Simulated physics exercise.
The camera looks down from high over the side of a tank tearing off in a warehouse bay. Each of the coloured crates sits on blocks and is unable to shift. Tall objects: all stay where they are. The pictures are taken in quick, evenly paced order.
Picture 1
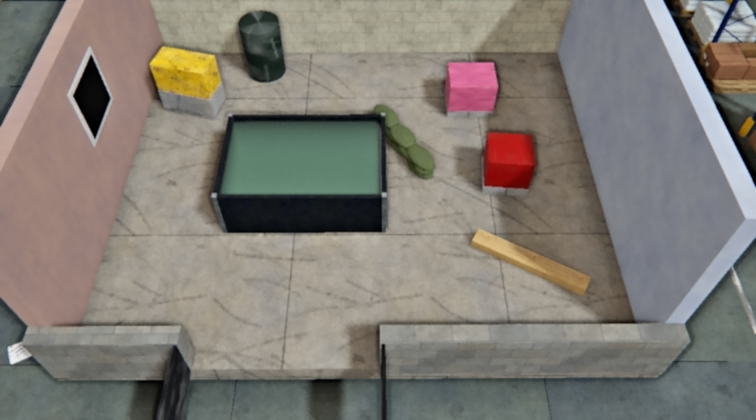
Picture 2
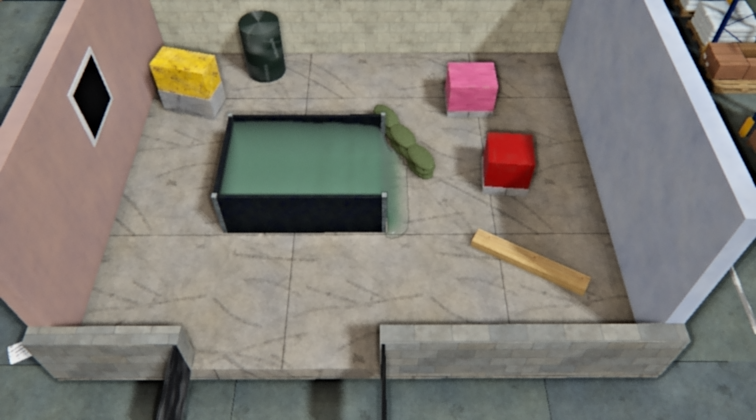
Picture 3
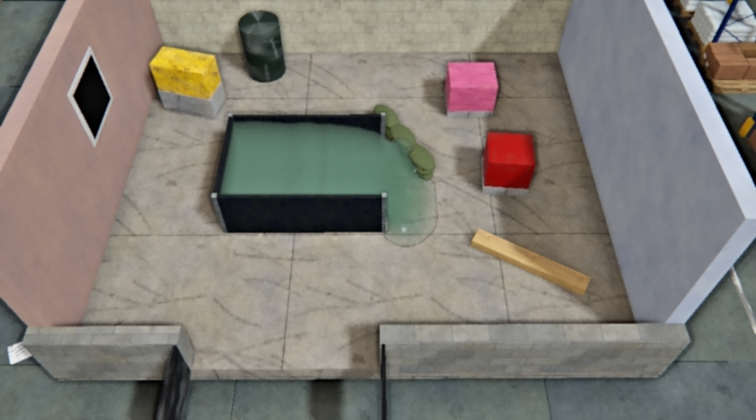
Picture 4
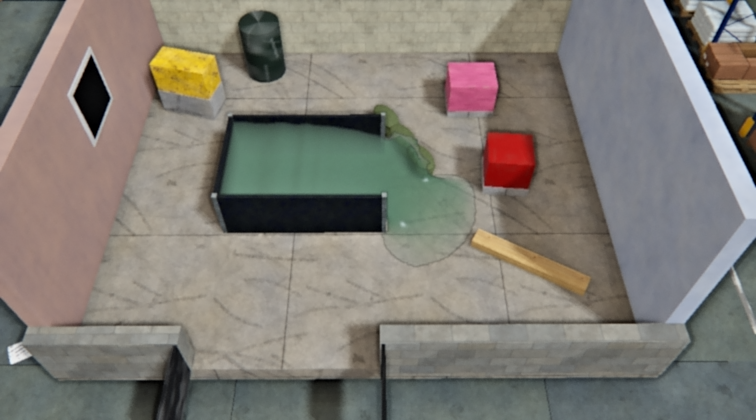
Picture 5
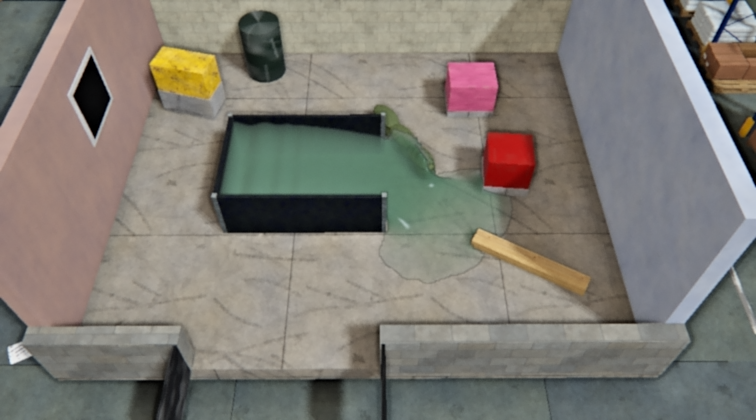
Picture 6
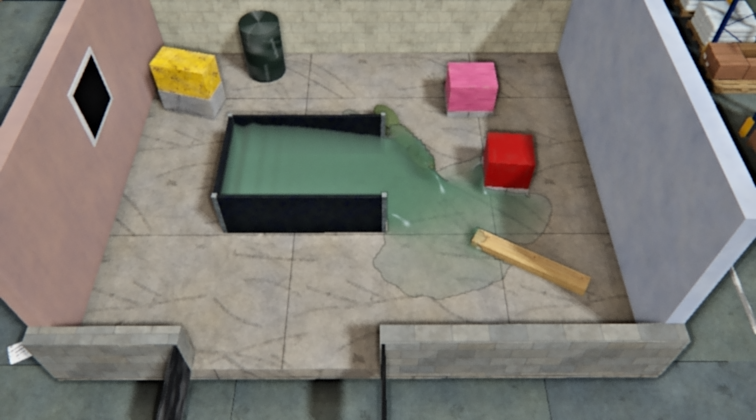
Green water pours from the tank's open right side and spreads around the wooden beam.
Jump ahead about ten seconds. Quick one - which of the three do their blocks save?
Pink crate wet, yellow crate saved, red crate wet.
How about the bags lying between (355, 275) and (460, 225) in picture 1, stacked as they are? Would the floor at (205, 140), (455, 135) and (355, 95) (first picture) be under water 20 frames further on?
In the order asked - bone dry, drenched, drenched.
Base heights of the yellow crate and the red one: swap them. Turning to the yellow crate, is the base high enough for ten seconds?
One by one: The yellow one is spared.
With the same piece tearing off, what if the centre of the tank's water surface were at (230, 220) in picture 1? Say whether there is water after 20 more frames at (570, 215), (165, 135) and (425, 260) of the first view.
Submerged, untouched, submerged.
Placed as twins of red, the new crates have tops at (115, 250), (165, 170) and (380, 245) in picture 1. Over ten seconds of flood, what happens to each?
Well, the first one is never reached, the second is never reached, and the third goes wet.
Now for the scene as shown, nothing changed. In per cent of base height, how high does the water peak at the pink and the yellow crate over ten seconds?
Roughly 140 percent, then 30 percent.
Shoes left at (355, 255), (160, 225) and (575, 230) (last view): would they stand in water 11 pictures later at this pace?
First spared, second spared, third inundated.
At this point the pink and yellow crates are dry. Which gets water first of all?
Answer: The one in pink.
A moment on, water covers 30 % of the floor; the pink crate water round its plinth, the yellow crate not reached, the red crate water round its plinth.
Next, water covers 45 % of the floor; the pink crate water round its plinth, the yellow crate not reached, the red crate water round its plinth.
Then, water covers 50 % of the floor; the pink crate water round its plinth, the yellow crate water round its plinth, the red crate water round its plinth.
Later, water covers 85 % of the floor; the pink crate water round its plinth, the yellow crate water round its plinth, the red crate water round its plinth.
In the end, water covers 95 % of the floor; the pink crate was topped, the yellow crate stayed above the water, the red crate was topped.
